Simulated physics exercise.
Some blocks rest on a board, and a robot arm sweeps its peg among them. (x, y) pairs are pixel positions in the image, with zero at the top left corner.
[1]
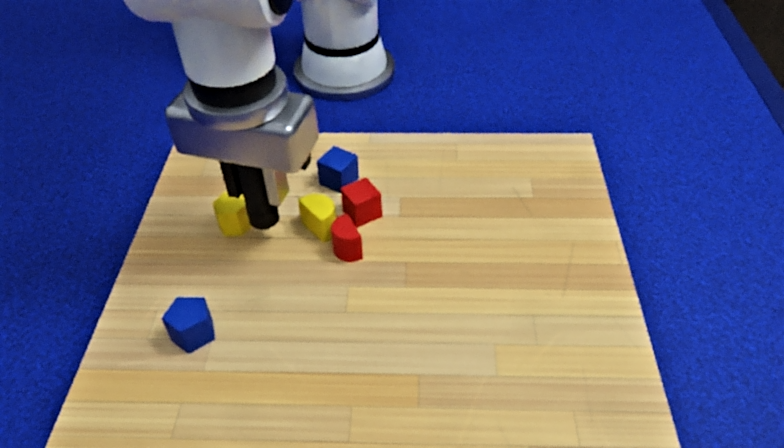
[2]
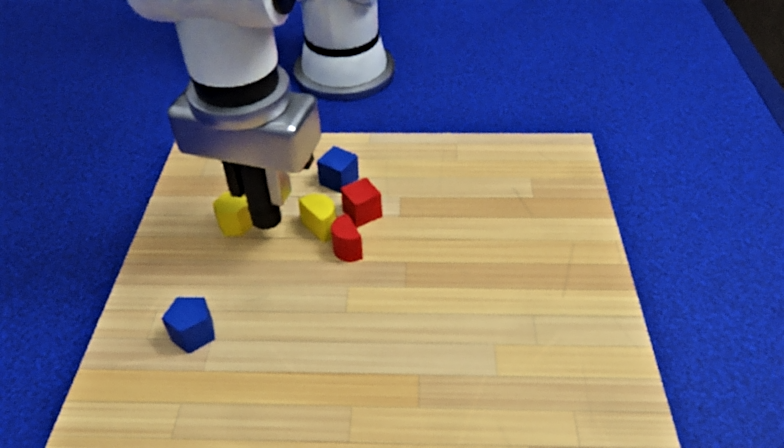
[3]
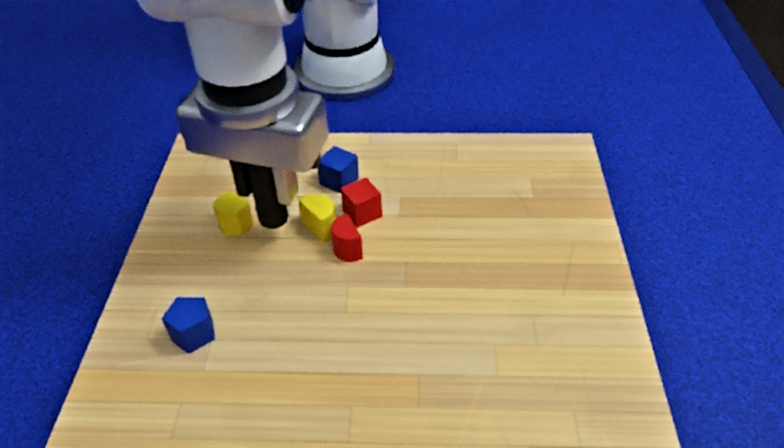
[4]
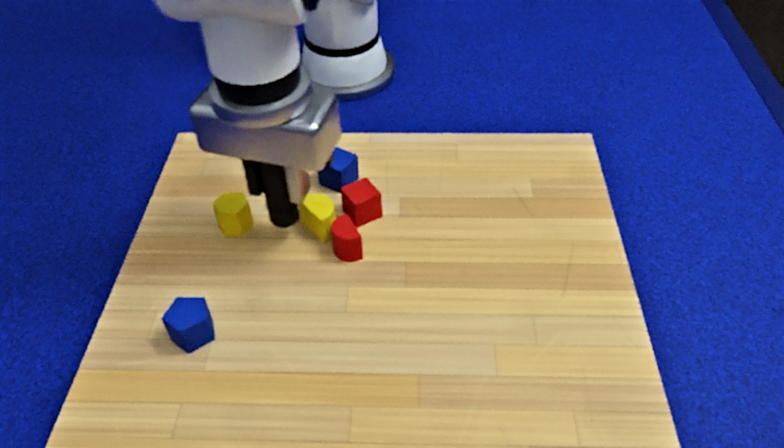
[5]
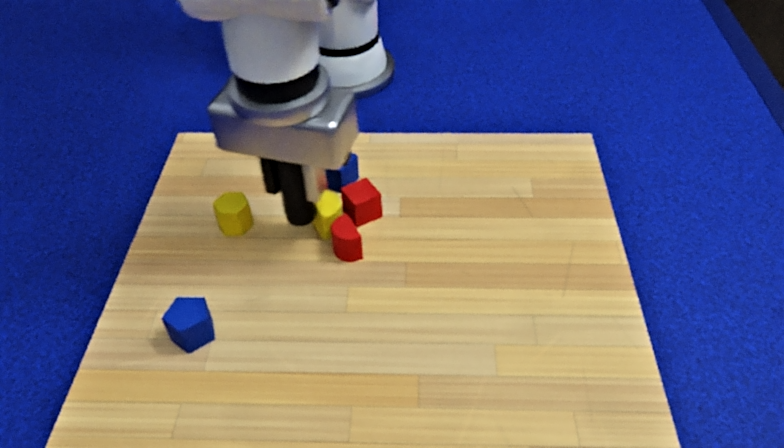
A robot arm's dark peg moves slowly right across a wooden board, away from a yellow block on the left, and reaches a cluster of yellow, red and blue blocks, nudging the yellow one there slightly right.
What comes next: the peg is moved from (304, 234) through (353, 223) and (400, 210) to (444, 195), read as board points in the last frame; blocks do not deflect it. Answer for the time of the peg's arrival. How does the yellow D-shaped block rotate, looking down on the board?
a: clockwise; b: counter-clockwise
That would be b.
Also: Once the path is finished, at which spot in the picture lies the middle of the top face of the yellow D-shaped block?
In the picture, it is at (453, 156).
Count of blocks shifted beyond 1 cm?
Two get moved.
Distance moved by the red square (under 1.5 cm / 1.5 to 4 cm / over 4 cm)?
Overall it shifts more than 4 cm.
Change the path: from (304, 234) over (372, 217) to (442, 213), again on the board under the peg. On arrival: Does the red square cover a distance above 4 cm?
I believe so.
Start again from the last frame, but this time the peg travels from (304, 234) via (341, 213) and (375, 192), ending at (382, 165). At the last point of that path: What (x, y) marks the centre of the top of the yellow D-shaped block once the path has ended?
Its top centre lands on (405, 163).
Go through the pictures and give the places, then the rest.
Lower end of the peg at (265, 220), tops of blocks, yellow D-shaped block at (318, 204), red D-shaped block at (345, 227), red square at (361, 190), in the first picture.
Peg at (267, 220), blocks as before, in the second picture.
Peg at (274, 220), blocks as before, in the third picture.
Peg at (285, 218), blocks as before, in the fourth picture.
Peg at (301, 217), yellow D-shaped block at (324, 201), red D-shaped block at (345, 227), red square at (361, 190), in the fifth picture.
On the path given first. One third of the way, peg at (353, 206); yellow D-shaped block at (374, 188), turned 20° anticlockwise; red square at (400, 176).
Two thirds of the way, peg at (401, 193); yellow D-shaped block at (417, 173), turned 30° anticlockwise; red square at (438, 159), turned 15° anticlockwise.
At the end, peg at (445, 178); yellow D-shaped block at (453, 156), turned 45° anticlockwise; red D-shaped block not moved; red square at (466, 141), turned 30° anticlockwise.
